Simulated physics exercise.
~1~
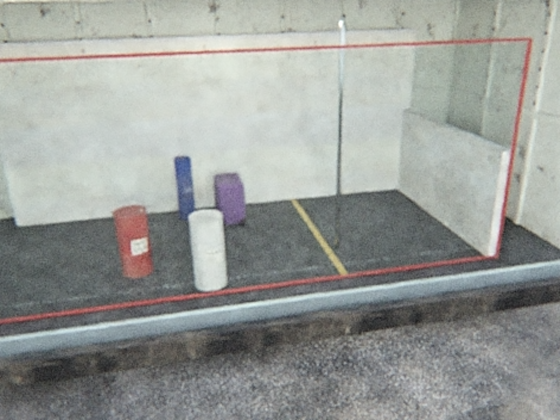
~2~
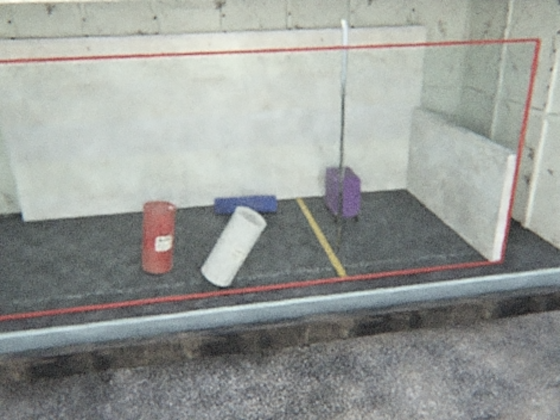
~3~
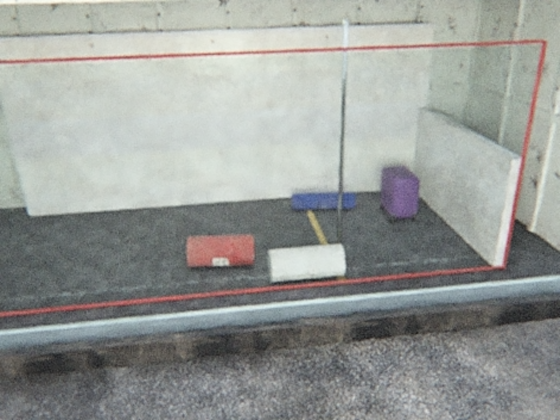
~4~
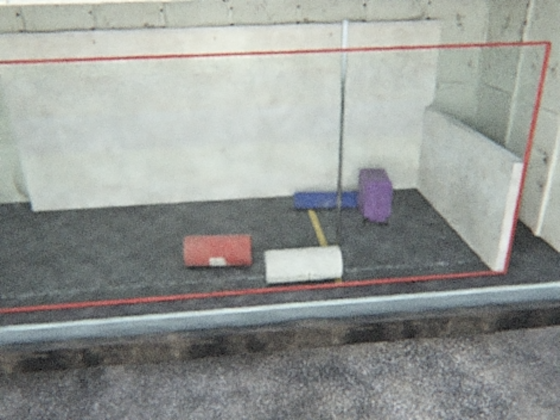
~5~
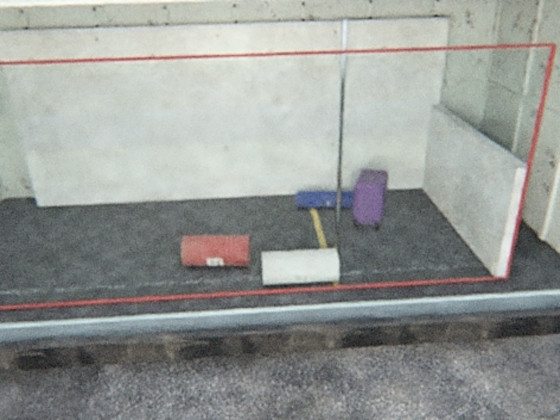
Purple case sliding right over a yellow line, then easing back left, as blue, red and white cylinders topple and settle.
